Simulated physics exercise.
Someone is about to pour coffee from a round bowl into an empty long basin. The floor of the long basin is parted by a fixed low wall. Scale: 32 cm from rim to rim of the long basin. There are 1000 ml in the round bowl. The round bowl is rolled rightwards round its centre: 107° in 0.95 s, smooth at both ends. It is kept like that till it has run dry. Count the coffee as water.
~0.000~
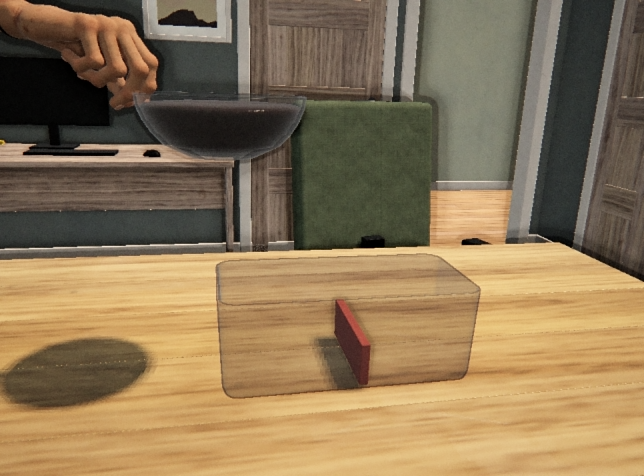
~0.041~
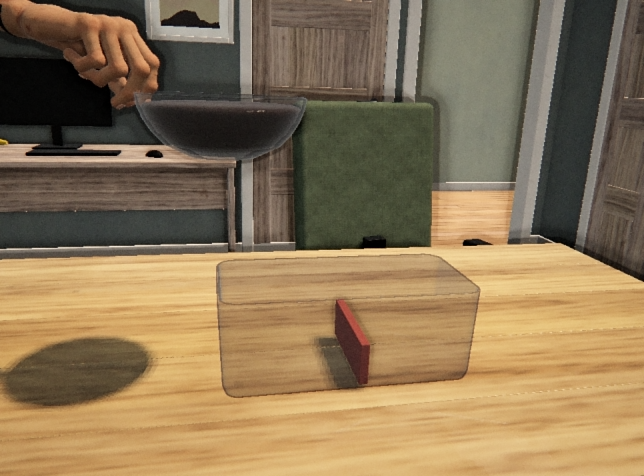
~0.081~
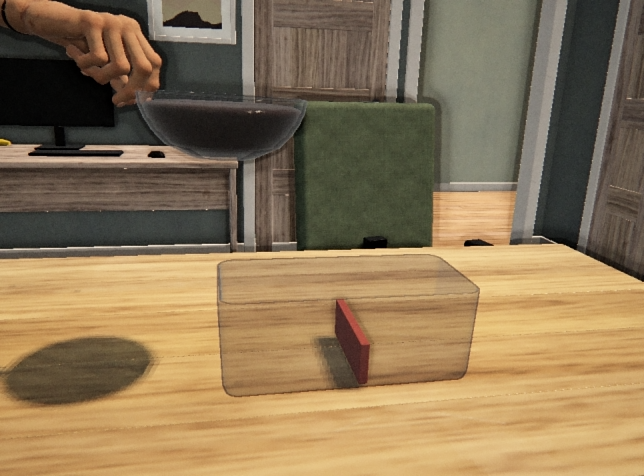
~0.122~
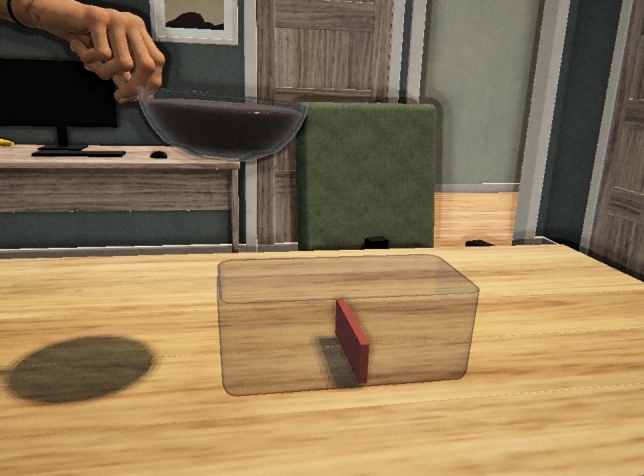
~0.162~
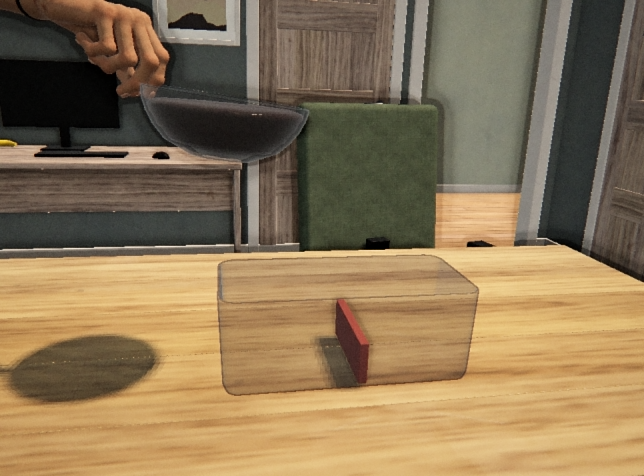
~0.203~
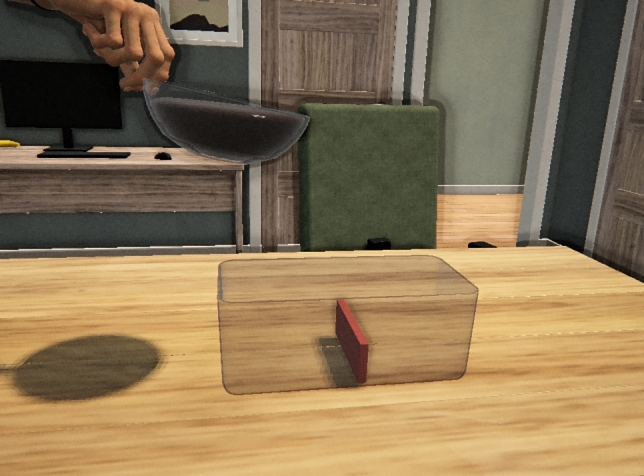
In a room with grey-green walls and wooden doors, a steady view looks slightly down across a pale wooden table. A clear long basin with a small upright red wall inside sits on the table, while a hand at upper left holds a transparent round bowl of dark liquid before a green chair back. The hand slowly tilts the bowl a little rightwards, its right rim dipping.
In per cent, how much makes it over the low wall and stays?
Roughly 50 per cent is past the wall.
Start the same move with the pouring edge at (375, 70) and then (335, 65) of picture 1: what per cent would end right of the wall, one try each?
In turn about 75 and 70 per cent.
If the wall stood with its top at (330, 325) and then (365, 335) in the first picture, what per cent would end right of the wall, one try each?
In turn about 65 and 35 per cent.
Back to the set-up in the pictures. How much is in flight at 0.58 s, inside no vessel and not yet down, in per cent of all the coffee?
Some 58 per cent.
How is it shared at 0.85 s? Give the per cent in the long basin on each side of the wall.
Left about 40, right about 48.
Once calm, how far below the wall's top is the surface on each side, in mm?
Left about 38 mm, right about 30 mm.
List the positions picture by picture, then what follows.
In the first frame, it leans 0°; its right rim is at (304, 99); the coffee meets the walls at (140, 104) and (299, 107); the long basin's rim runs from (217, 283) to (458, 273); the wall's top is at (351, 321).
In the second frame, it leans 0°; its right rim is at (305, 100); the coffee meets the walls at (141, 103) and (300, 108).
In the third frame, it leans 2°; its right rim is at (305, 103); the coffee meets the walls at (143, 102) and (300, 109).
In the fourth frame, it leans 4°; its right rim is at (306, 107); the coffee meets the walls at (145, 101) and (301, 112).
In the fifth frame, it leans 8°; its right rim is at (307, 112); the coffee meets the walls at (147, 100) and (303, 114).
In the sixth frame, it leans 12°; its right rim is at (308, 119); the coffee meets the walls at (151, 100) and (305, 116).
By 0.58 s the tilt is 71° and 24 per cent is still to pour, 3 is left of the wall and 16 right of it.
By 0.85 s the tilt is 104° and 0 per cent is still to pour, 41 is left of the wall and 49 right of it.
By 1.14 s the tilt is 107° and 0 per cent is still to pour, 43 is left of the wall and 50 right of it.
By 1.45 s the tilt is 107° and 0 per cent is still to pour, 43 is left of the wall and 50 right of it.
At rest 43 per cent lies left of the wall, 50 right of it and 6 outside.
